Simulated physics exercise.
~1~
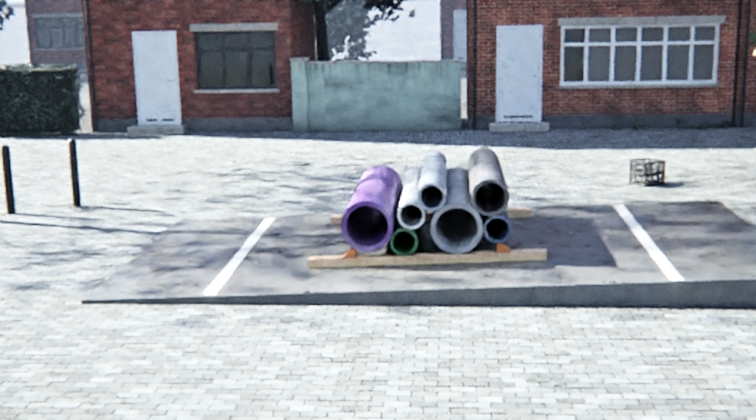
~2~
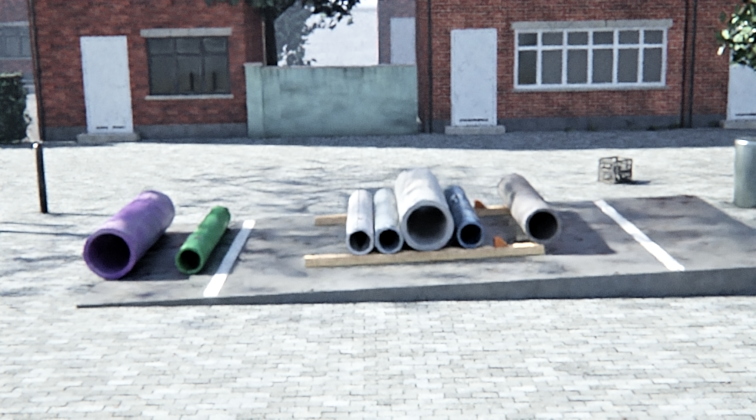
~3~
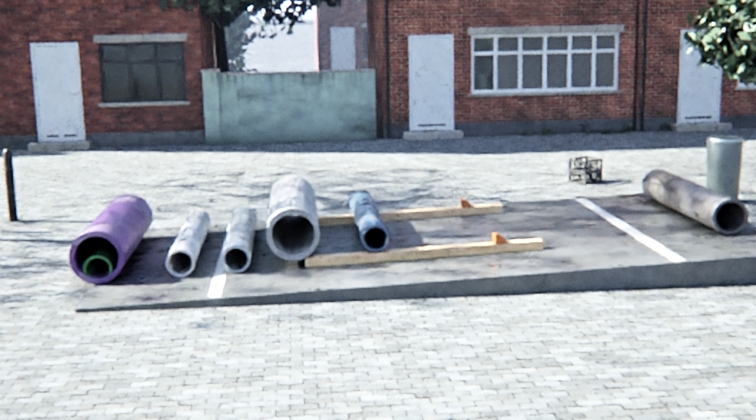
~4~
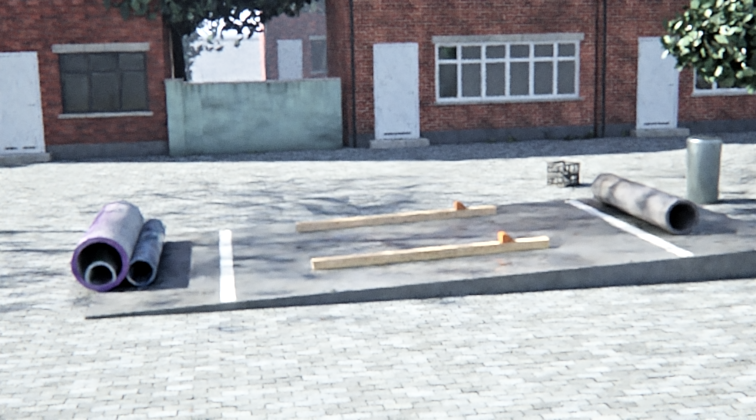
A stack of purple, green and grey pipes came apart on a gently sloping pad, most rolling left past the white line while one grey pipe rolled right, leaving the timber bearers empty and the other pipes bunched at the left, some nested inside the purple one.
